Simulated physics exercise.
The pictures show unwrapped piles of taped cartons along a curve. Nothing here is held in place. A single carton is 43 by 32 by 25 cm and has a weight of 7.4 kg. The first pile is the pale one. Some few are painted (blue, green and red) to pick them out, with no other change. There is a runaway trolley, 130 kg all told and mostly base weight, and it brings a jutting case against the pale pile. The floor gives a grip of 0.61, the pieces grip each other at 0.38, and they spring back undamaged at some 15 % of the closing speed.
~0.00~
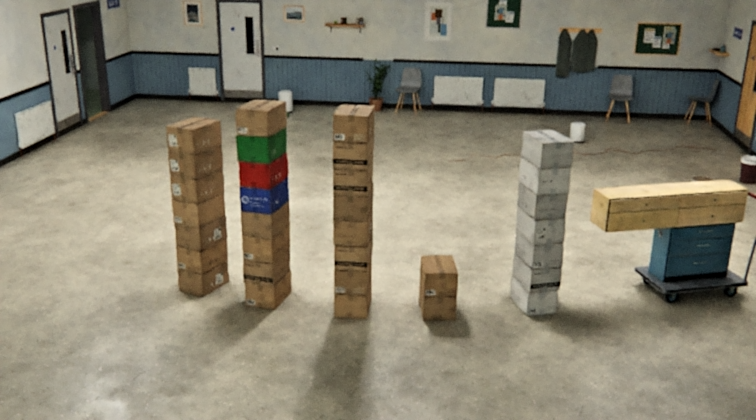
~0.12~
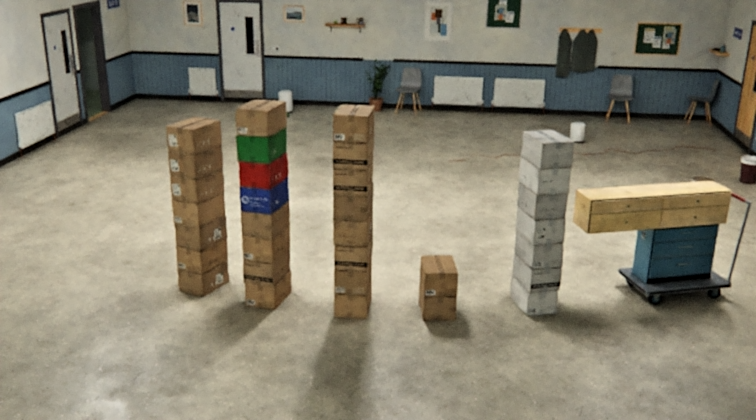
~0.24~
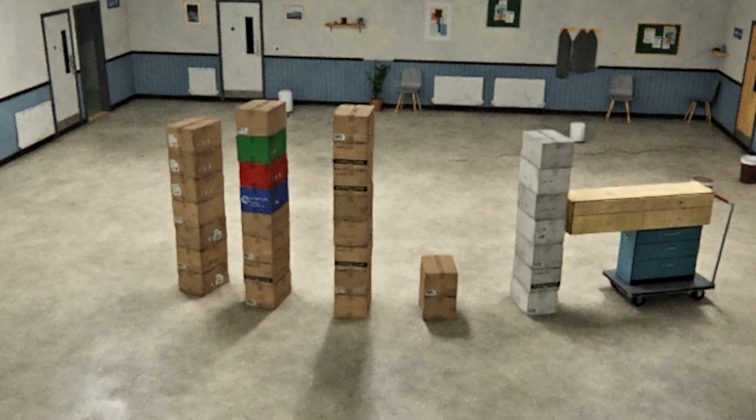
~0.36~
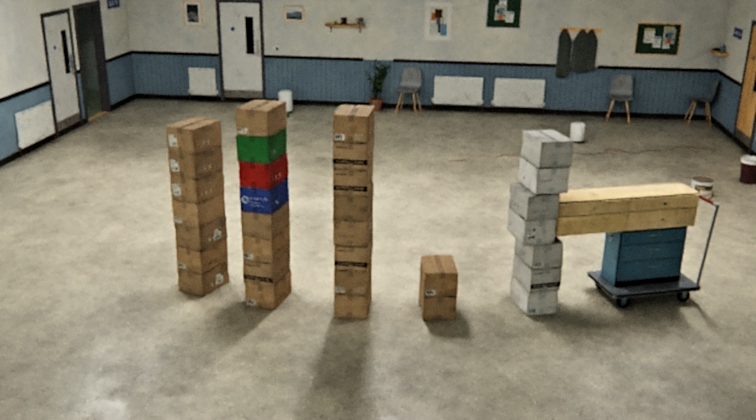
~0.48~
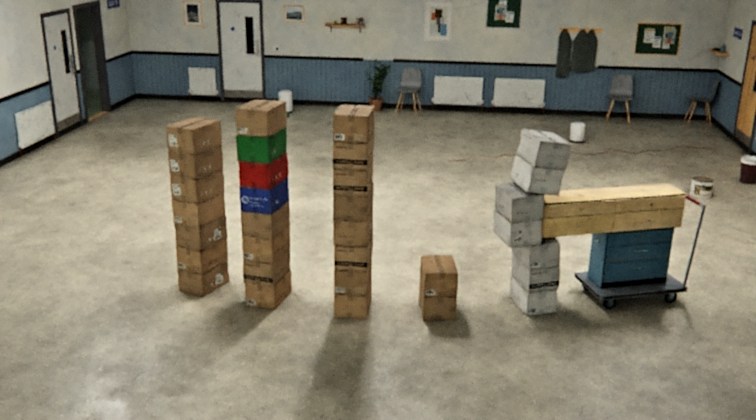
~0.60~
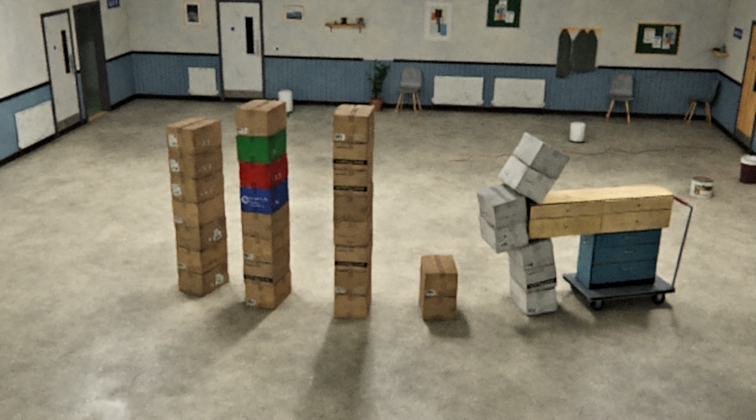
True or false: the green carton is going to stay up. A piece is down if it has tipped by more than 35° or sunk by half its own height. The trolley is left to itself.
True.
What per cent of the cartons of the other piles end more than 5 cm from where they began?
It is 5 per cent.
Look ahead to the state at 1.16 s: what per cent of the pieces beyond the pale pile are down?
0 per cent.
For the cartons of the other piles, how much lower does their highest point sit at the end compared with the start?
0 cm.
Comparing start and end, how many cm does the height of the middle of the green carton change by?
0 centimetres lower, roughly.
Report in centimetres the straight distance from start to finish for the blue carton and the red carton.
Blue 0, red 0.
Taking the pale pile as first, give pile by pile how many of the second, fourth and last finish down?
Number of pieces - second 0, fourth 0, last 0.
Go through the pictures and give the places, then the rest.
In the first picture (places mark the middle of the side facing us), load (615, 209) 46 cm short; green carton (252, 150); blue carton (255, 201); red carton (254, 176); the rest undisturbed.
Load (597, 210) 27 cm short; green carton (252, 150), in the second picture.
Load (579, 212) 8 cm short; green carton (252, 150), in the third picture.
Load (563, 213) 9 cm in; green carton (252, 150), in the fourth picture.
Load (548, 214) 23 cm in, top of the pale pile leaning 8°; green carton (252, 150); the rest undisturbed, in the fifth picture.
Load (535, 215) 37 cm in, top of the pale pile leaning 29°; green carton (252, 150); red carton (254, 176); blue carton (255, 201); the rest undisturbed, in the sixth picture.
After 0.70 s, 1 of the pale pile down; none of the 25 other cartons down; green carton unmoved.
After 0.90 s, 3 of the pale pile down; none of the 25 other cartons down, 1 disturbed; green carton unmoved.
After 1.16 s, 4 of the pale pile down; none of the 25 other cartons down, 1 disturbed; green carton unmoved.
At rest (2.4 s), 4 of the pale pile down; none of the 25 other cartons down, 1 disturbed; green carton unmoved; blue carton unmoved; red carton unmoved. As the last picture would show them, middles, green carton near (262, 144), blue carton near (265, 194).
